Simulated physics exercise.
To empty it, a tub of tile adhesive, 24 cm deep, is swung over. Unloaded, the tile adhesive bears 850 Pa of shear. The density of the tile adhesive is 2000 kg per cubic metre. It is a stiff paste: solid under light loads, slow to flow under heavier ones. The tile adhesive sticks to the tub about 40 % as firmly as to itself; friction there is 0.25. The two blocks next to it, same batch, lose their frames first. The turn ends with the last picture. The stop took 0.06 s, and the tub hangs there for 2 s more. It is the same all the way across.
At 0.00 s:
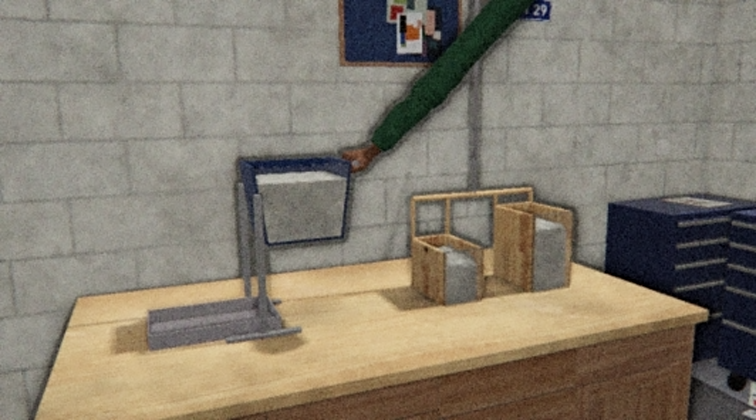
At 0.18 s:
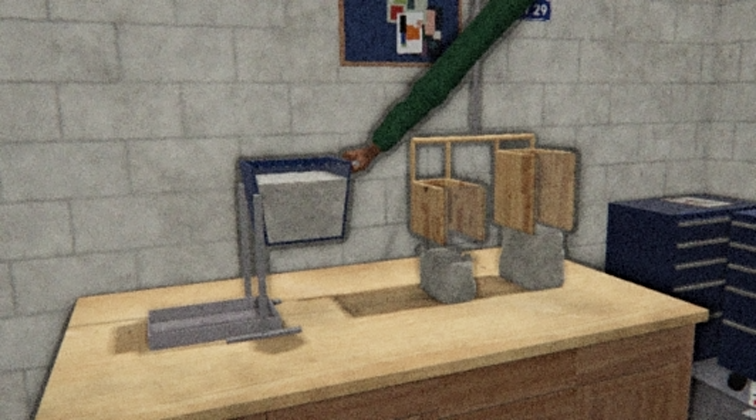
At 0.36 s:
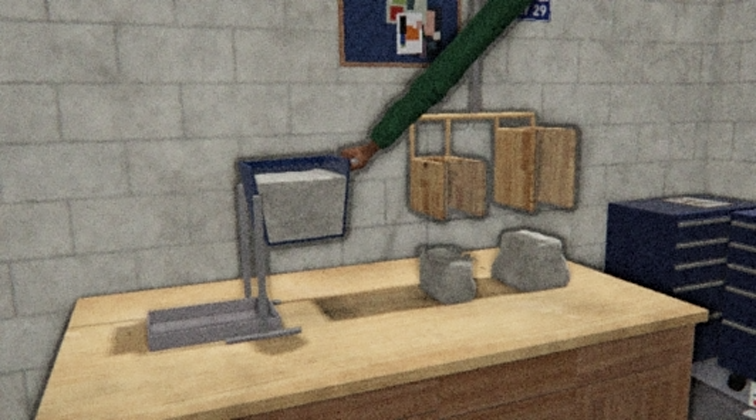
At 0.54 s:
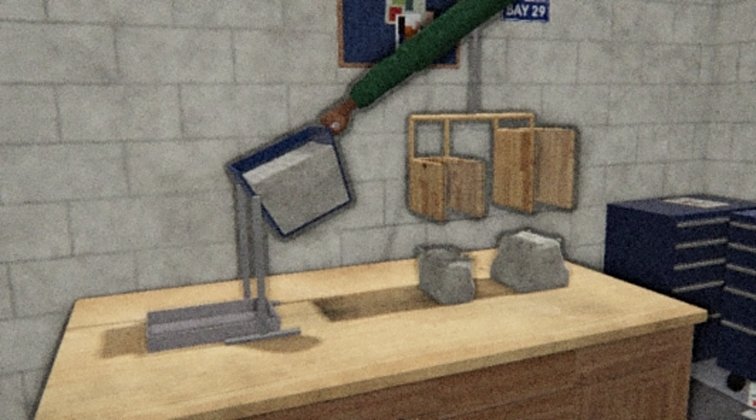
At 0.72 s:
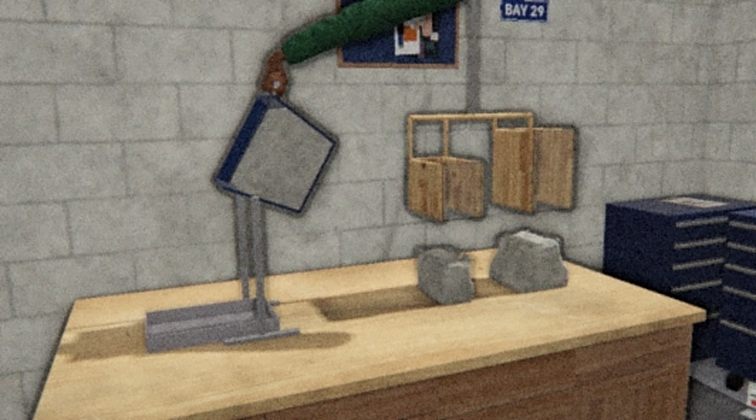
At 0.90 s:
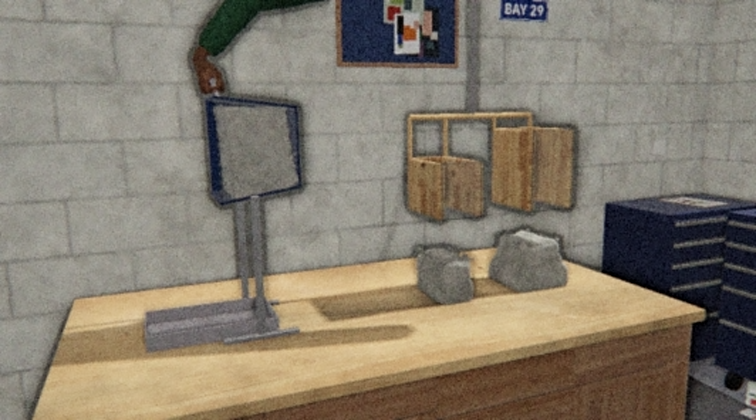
Wooden moulds lift off two grey blocks, which slump, then a hand tilts a tub sideways.
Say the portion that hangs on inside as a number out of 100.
Expect roughly 38 %.
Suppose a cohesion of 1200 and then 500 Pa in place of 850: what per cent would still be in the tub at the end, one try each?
In turn about 40 %, 35 %.
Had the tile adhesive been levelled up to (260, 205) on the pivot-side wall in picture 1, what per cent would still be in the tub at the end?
It would be near 55 %.
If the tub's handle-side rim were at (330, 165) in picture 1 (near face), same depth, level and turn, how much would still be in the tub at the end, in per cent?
Then about 65 %.
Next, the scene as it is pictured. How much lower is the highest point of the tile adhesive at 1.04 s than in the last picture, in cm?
Some 5 cm.
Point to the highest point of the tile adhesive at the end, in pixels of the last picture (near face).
Near (260, 161).
By 1.04 s, the tub is at 90 degrees and holds 81 %.
By 1.21 s, the tub is at 90 degrees and holds 43 %.
By 1.38 s, the tub is at 90 degrees and holds 38 %.
By 1.55 s, the tub is at 90 degrees and holds 38 %.
By 2.90 s, at the end, the tub is at 90 degrees and holds 38 %.
